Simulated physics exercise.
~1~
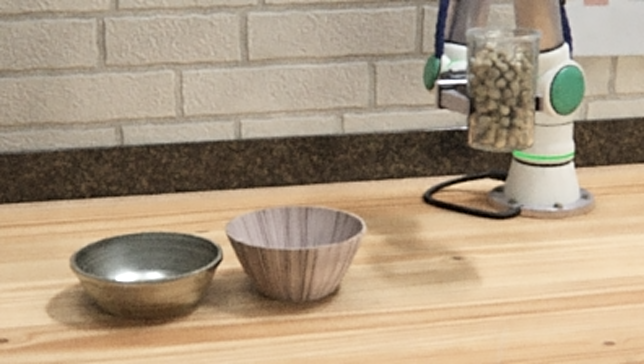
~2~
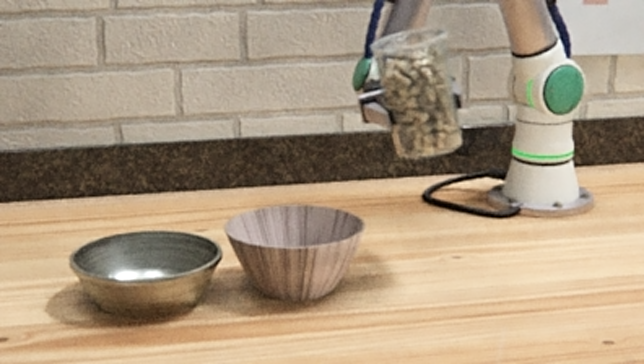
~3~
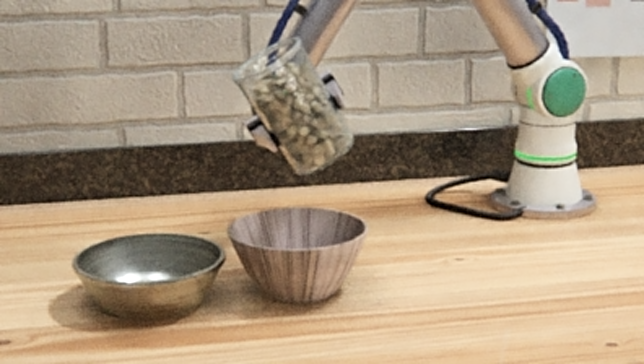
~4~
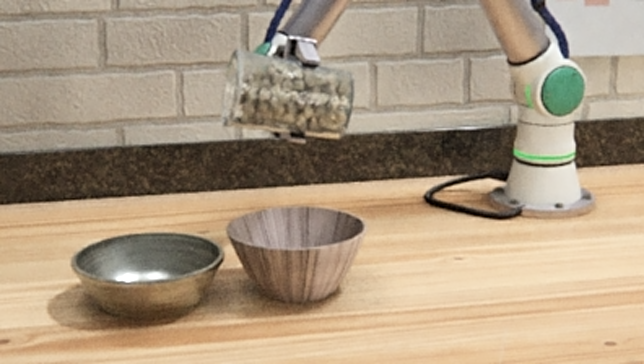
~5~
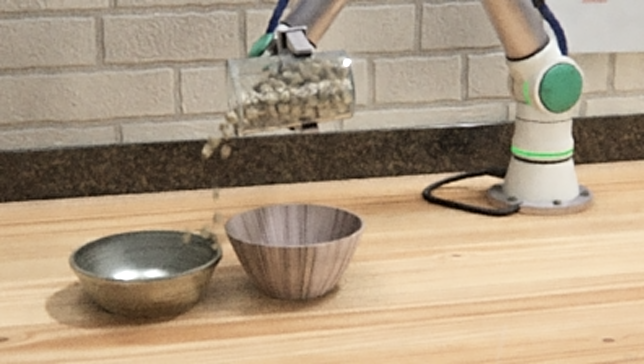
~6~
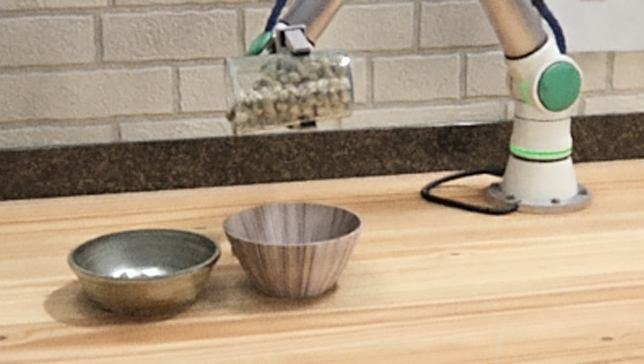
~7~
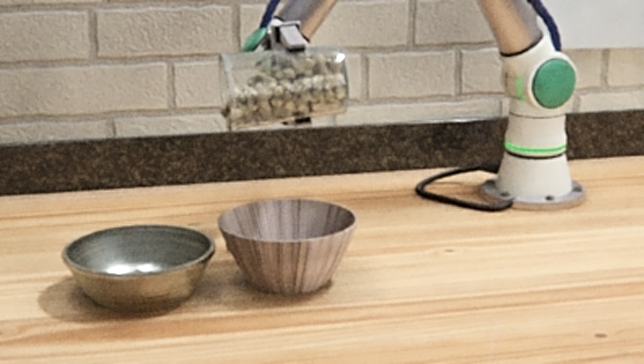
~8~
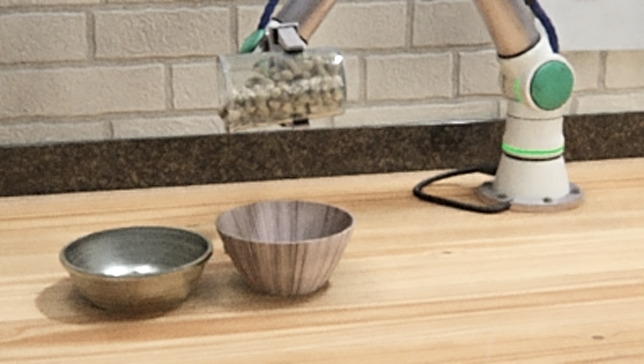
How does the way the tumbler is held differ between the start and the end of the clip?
At the start the tumbler is held upright. By the end it is lying on its side in the gripper, with most of the pebbles still inside.
